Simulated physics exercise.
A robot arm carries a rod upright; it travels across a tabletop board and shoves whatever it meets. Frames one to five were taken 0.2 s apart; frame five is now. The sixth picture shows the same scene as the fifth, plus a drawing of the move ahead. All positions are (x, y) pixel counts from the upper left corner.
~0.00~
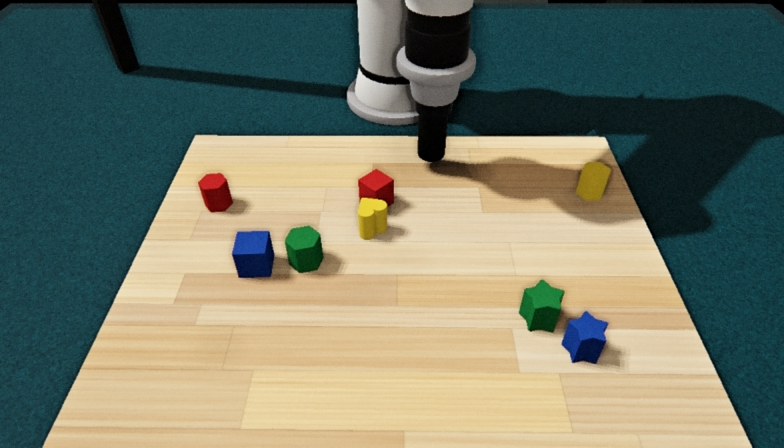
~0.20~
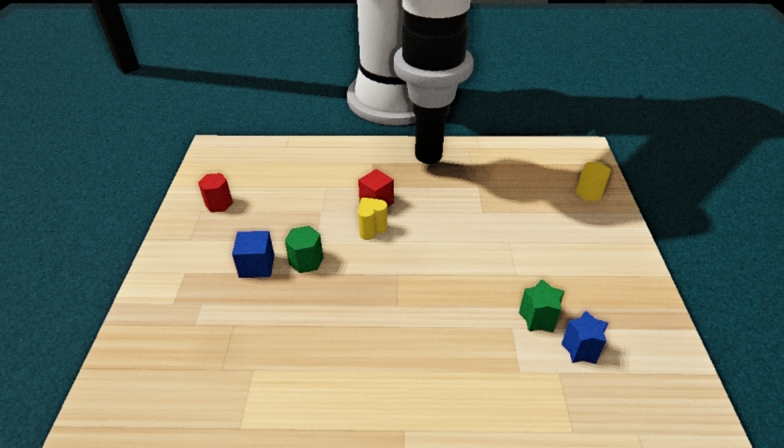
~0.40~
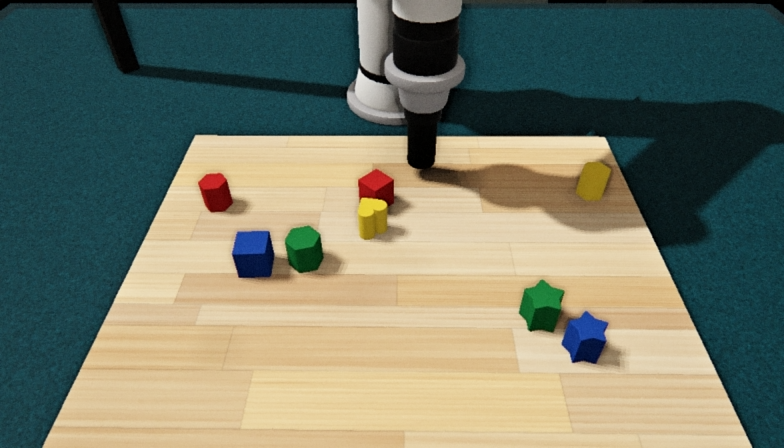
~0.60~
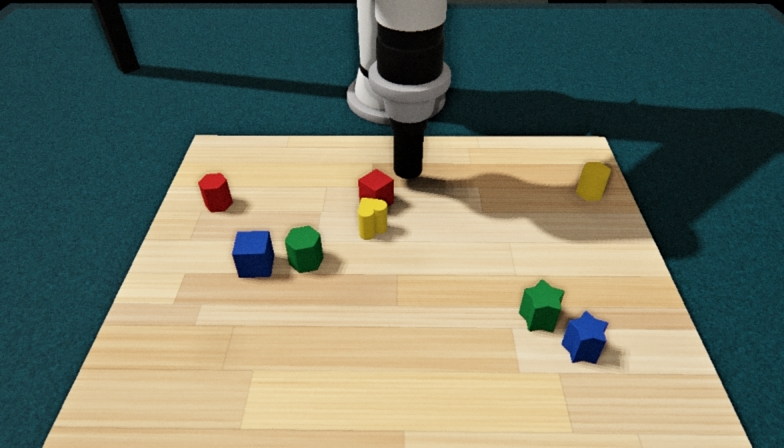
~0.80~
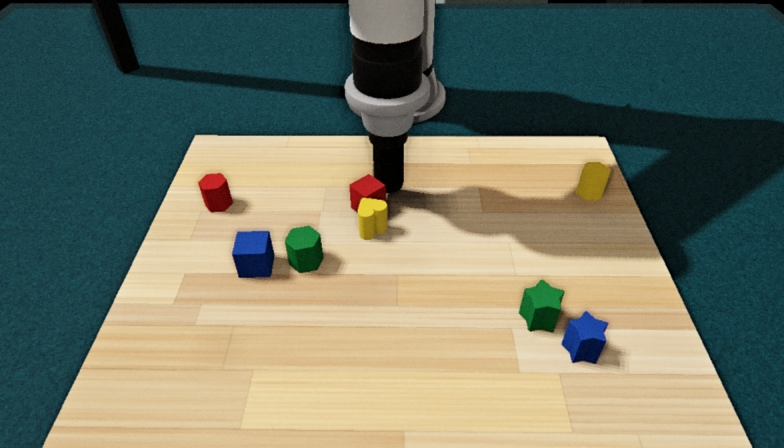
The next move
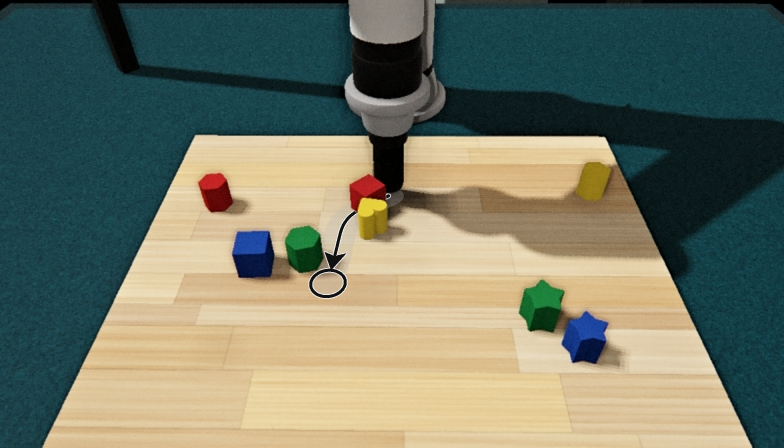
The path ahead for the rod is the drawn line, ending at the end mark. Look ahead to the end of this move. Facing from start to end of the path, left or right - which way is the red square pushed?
It shifts rightward.
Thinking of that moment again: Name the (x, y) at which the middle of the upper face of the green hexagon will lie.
It should be at about (284, 250).
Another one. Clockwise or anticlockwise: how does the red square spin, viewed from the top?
With the clock.
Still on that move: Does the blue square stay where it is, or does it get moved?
At the moment the path ends, the blue square still stands where it did.
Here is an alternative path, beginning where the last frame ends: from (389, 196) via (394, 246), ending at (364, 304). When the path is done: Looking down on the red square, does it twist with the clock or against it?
Viewed from above, clockwise.
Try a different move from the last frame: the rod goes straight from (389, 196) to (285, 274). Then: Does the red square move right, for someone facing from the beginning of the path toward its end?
Yes.
Drawn move, from (389, 196) over (352, 214) and (337, 246) to (328, 283).
On the path given first. One third of the way, rod at (351, 204); red square at (328, 205).
Two thirds of the way, rod at (336, 235); green hexagon at (285, 250), turned 35° anticlockwise; red square at (302, 228), turned 45° clockwise; yellow heart block at (370, 208), turned 15° anticlockwise.
At the end, rod at (327, 272); blue square still; green hexagon at (284, 250), turned 40° anticlockwise; red square at (301, 229), turned 50° clockwise; yellow heart block at (370, 208), turned 15° anticlockwise.
